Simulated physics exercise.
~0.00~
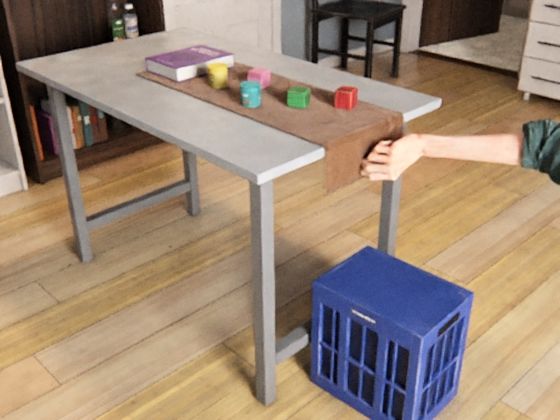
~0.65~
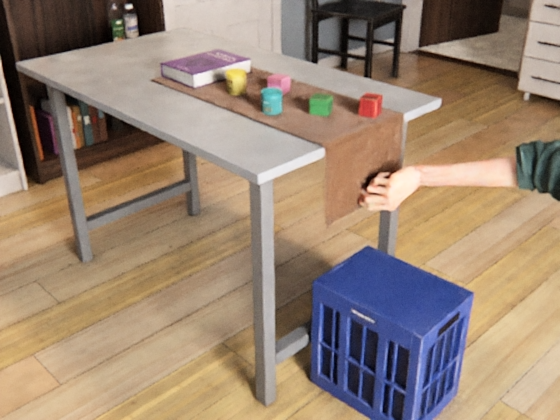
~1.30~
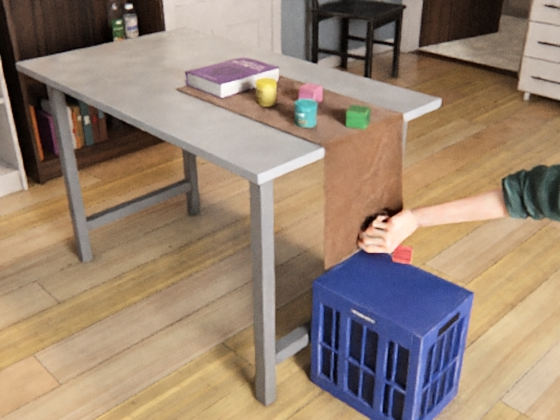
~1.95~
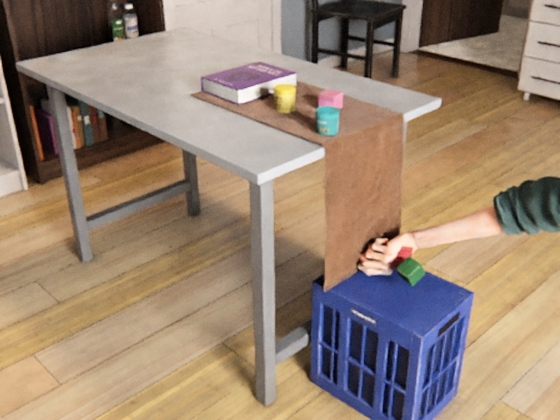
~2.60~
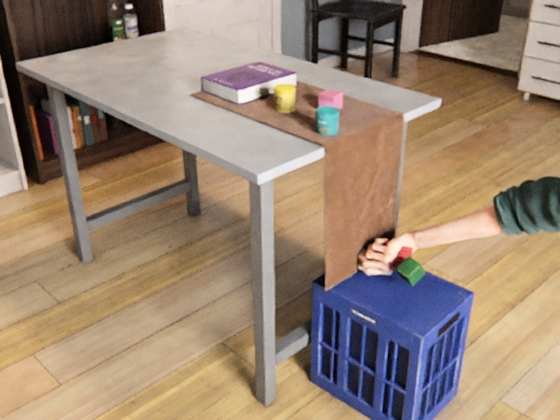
A hand slowly pulls a brown tablecloth down over the end of a gray table, carrying the items on it to the right, until a red cube and then a green cube drop onto the blue crate below; the book, pots and pink cube remain on top.
